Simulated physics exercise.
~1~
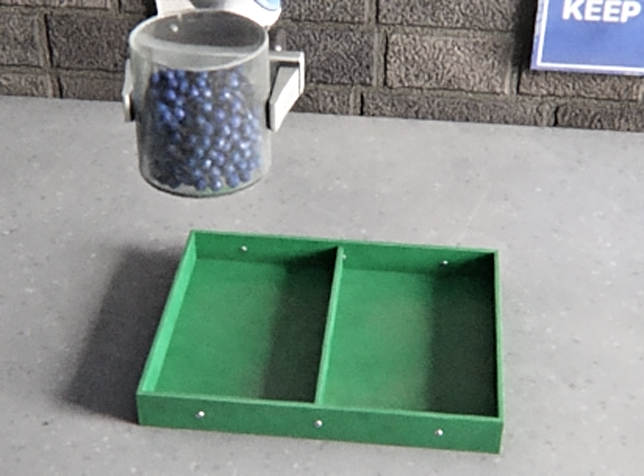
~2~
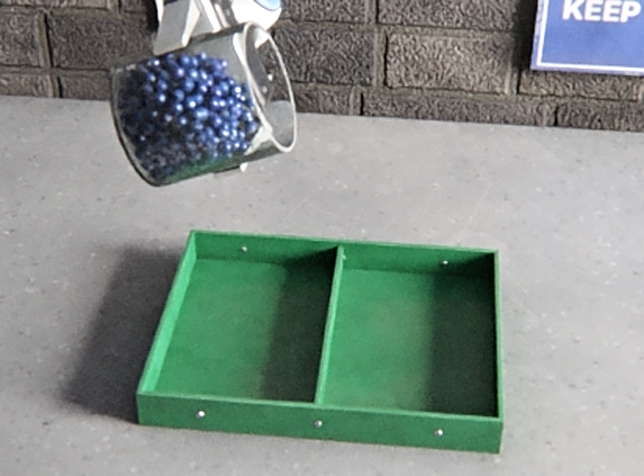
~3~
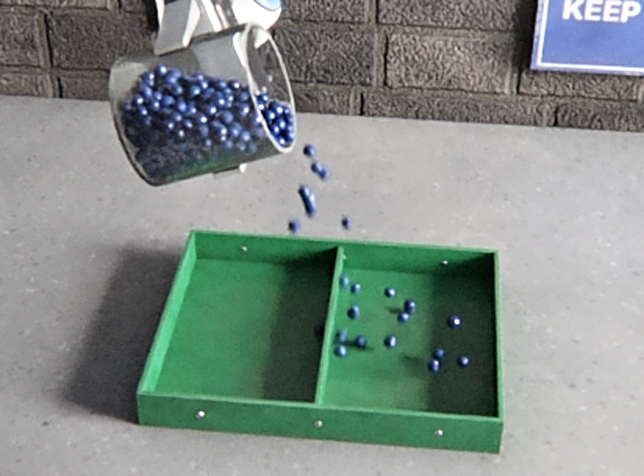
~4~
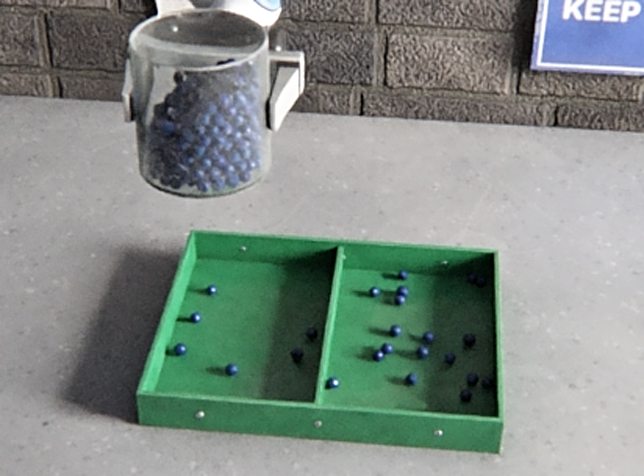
On a speckled grey table before a dark brick wall, a gripper tilts a clear beaker of dark blue beads, spilling some into a divided green tray, then turns it upright; most beads stay in the beaker, with more scattered in the tray's right section than its left.
